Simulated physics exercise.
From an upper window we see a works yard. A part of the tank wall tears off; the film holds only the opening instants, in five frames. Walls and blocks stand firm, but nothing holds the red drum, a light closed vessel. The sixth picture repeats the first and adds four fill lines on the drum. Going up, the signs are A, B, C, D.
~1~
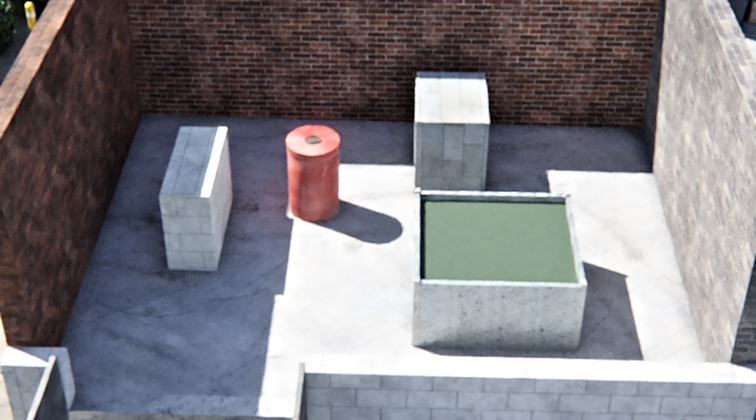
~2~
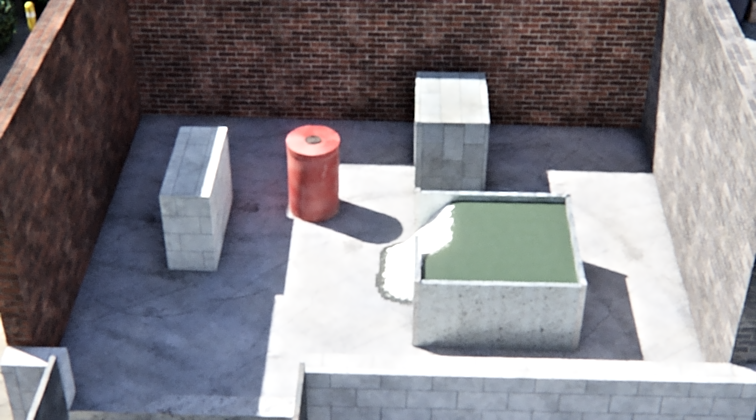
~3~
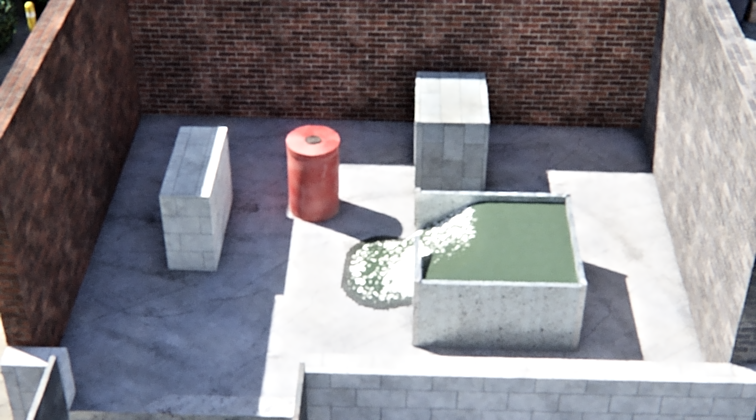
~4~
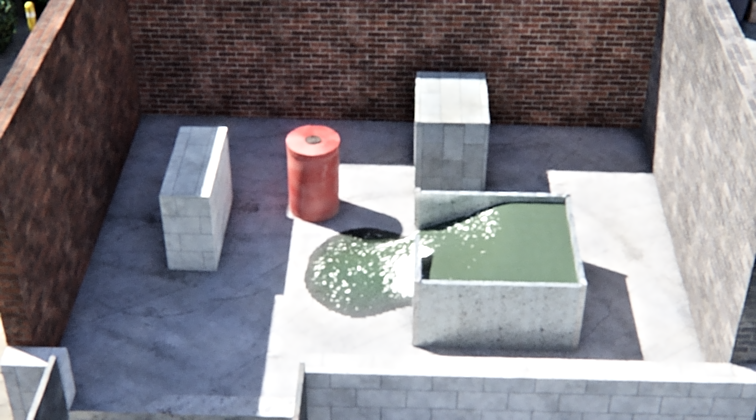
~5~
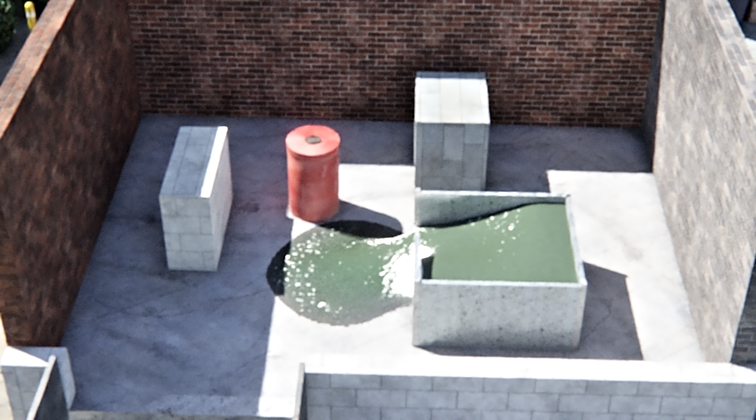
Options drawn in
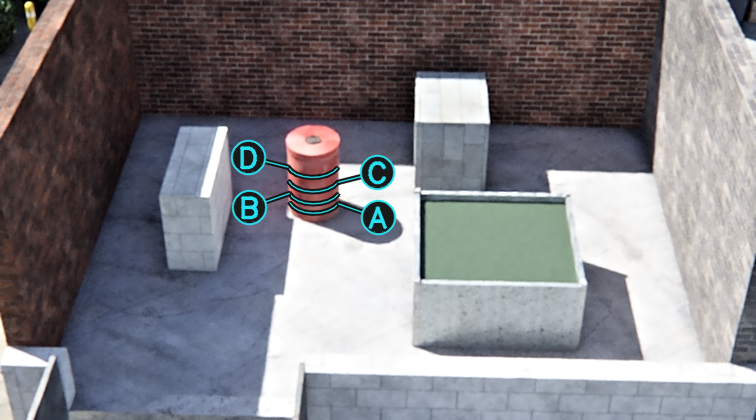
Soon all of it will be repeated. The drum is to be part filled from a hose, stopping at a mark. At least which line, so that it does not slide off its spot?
Go for B.
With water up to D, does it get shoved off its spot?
No.
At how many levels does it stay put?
Three of them.
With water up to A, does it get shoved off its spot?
Yes, that goes wrong.
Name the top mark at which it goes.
It is A.
In cyan, A at (312, 213); B at (312, 203); C at (312, 191); D at (311, 177); from the bottom up A, B, C, D.
With A, it is pushed about its own width away.
With B, it does not move.
With C, it does not move.
With D, it does not move.
